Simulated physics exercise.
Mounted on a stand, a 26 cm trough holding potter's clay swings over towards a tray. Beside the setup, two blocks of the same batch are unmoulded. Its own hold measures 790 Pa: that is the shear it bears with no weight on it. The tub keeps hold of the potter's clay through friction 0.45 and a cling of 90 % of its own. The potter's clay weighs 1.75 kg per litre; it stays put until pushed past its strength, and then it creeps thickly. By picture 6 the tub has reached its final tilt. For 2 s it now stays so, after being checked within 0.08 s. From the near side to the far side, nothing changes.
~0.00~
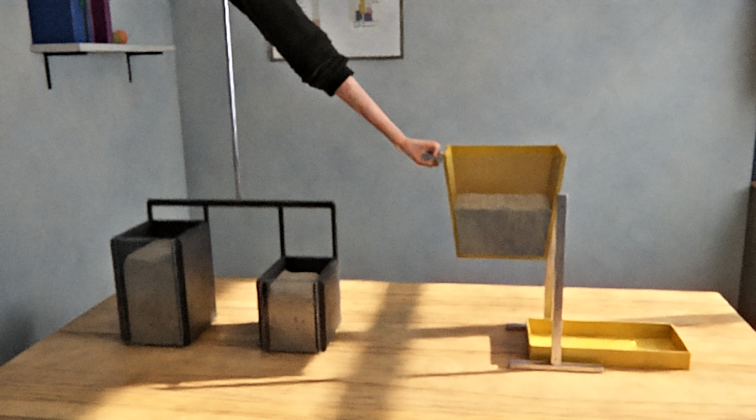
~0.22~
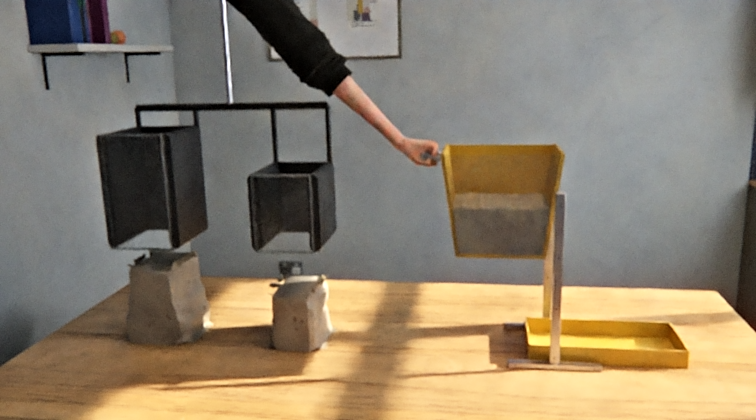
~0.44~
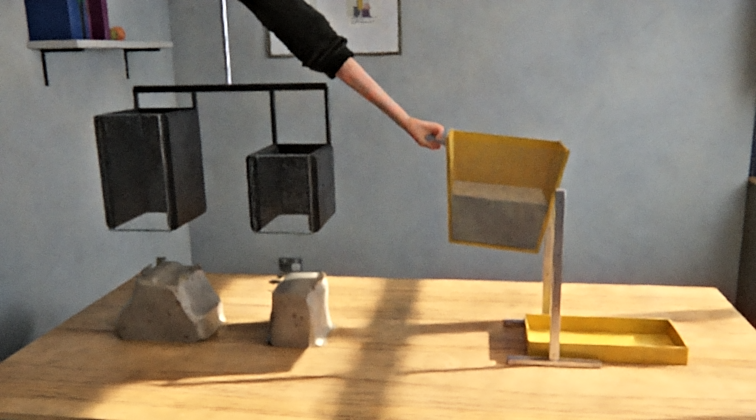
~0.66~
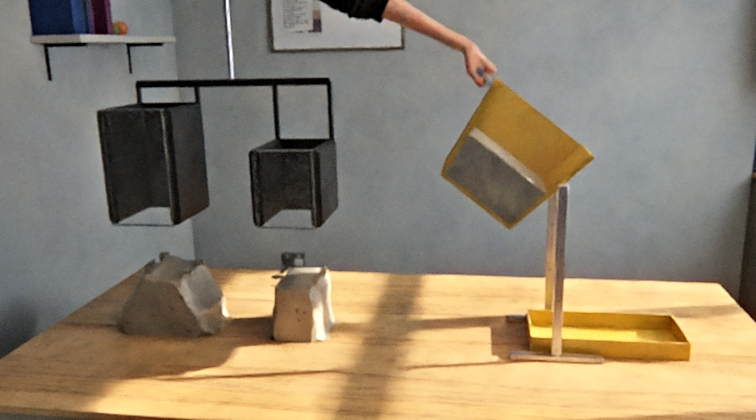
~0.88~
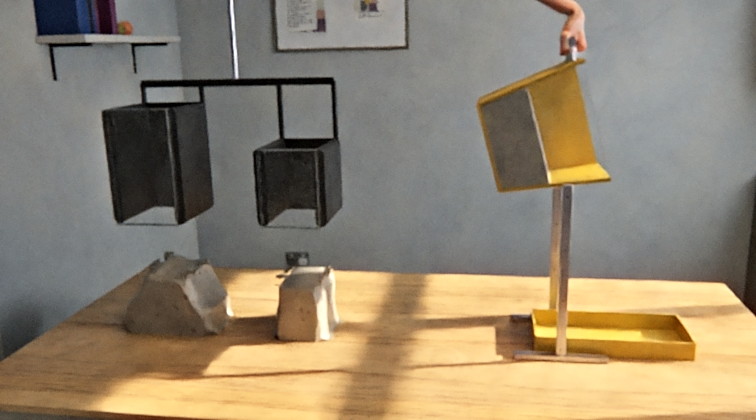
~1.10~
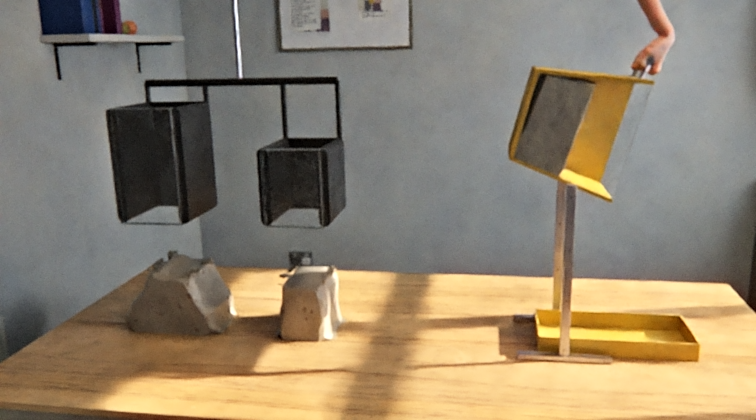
A dark-sleeved arm grips a yellow tub of grey clay on a metal stand above a yellow tray, at the right of a wooden table seen from the front in a blue-grey room. At left, joined black moulds rise off two grey blocks, the larger slumping lopsidedly while the smaller keeps its height. The hand then swings the tub up and over rightward, the clay staying inside, as the view drifts slightly.
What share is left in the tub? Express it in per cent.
About 43 %.
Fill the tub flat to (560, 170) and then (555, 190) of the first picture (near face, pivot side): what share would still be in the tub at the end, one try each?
Respectively 30 percent and 35 percent.
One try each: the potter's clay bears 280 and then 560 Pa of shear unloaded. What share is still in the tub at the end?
The two runs give near 30 % and near 45 % respectively.
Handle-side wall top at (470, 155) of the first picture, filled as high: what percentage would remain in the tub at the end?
The tub would end up holding some 50 % of it.
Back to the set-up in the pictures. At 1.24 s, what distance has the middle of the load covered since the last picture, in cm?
Around 7 cm.
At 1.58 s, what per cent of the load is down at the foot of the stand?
I reckon around 1 % of it.
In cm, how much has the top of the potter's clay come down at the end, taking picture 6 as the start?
The top ends up some 15 cm below its level in the last picture.
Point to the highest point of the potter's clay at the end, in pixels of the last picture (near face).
I'd say it peaks at roughly (557, 140) in the last picture.
After 1.24 s, the tub is at 105 degrees and holds 100 %.
After 1.41 s, the tub is at 105 degrees and holds 60 %.
After 1.58 s, the tub is at 105 degrees and holds 43 %.
After 1.75 s, the tub is at 105 degrees and holds 43 %.
After 3.10 s, the tub is at 105 degrees and holds 43 %.
